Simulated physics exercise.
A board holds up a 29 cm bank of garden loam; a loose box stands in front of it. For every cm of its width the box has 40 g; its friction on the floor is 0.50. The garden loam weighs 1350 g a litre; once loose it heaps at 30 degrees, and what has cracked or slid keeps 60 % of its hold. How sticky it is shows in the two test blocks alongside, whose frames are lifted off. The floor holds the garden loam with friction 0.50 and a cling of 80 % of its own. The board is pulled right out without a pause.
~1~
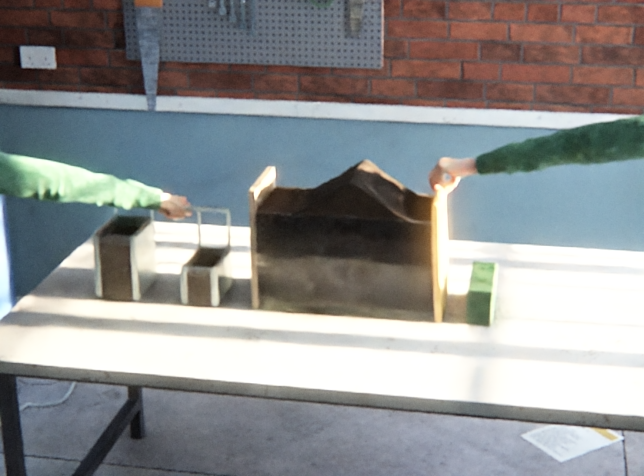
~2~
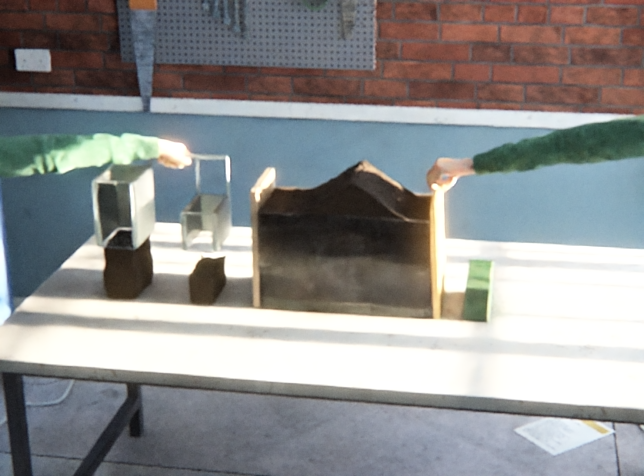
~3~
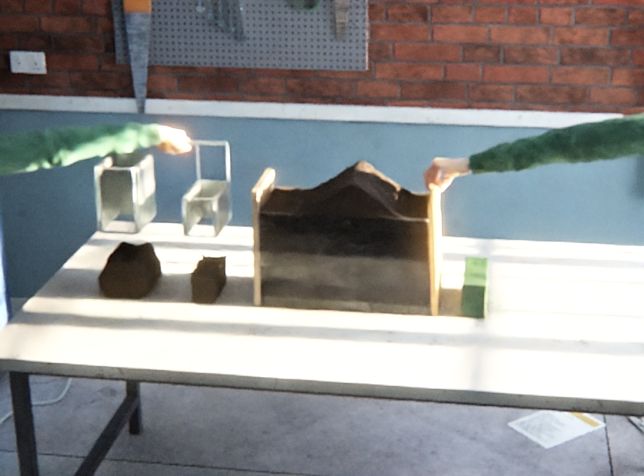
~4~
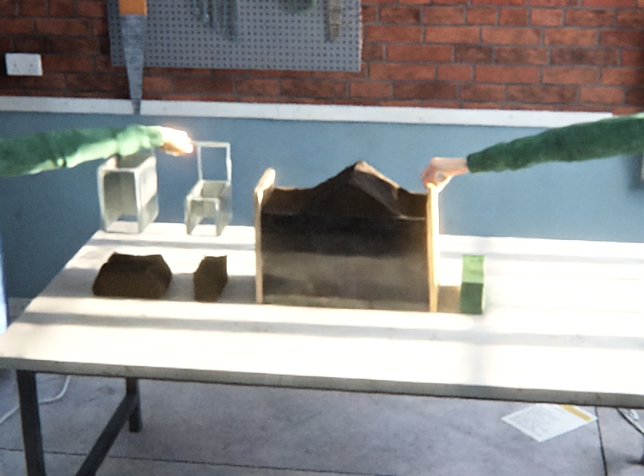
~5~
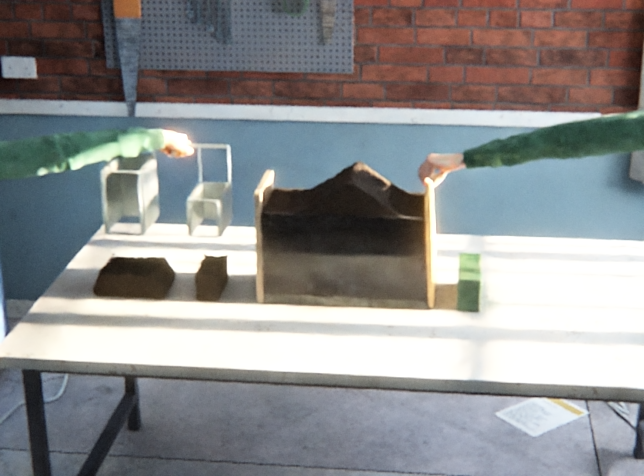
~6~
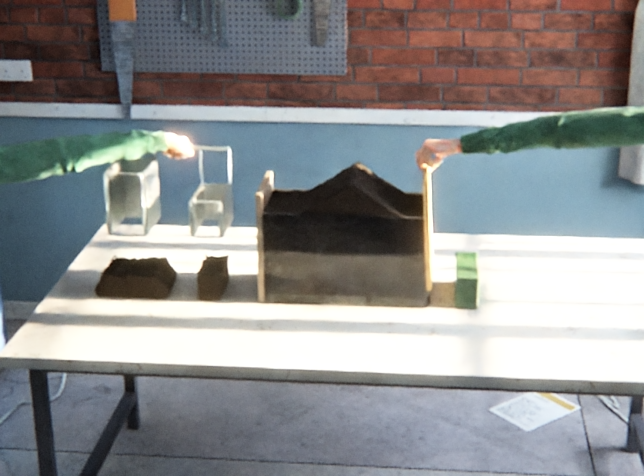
Two open casings rise in a hand at left, uncovering dark blocks of soil, the larger of which slumps into a low mound while the smaller stays upright; then another hand shifts the board beside a large soil bank slightly.
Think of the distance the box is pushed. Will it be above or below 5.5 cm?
The distance the box is pushed is above 5.5 cm.
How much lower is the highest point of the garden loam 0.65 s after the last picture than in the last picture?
Some 3.0 cm.
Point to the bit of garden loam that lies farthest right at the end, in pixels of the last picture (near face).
Around (485, 293).
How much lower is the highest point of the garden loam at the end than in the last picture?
Some 6.5 cm.
Another 0.30 s on from the sixth picture, the box has not moved.
Another 0.65 s on from the sixth picture, the box has not moved.
Another 1.00 s on from the sixth picture, the box has been pushed 7.9 cm.
Another 1.35 s on from the sixth picture, the box has been pushed 9.2 cm.
Another 1.39 s on from the sixth picture, at the end, the box has been pushed 9.2 cm.
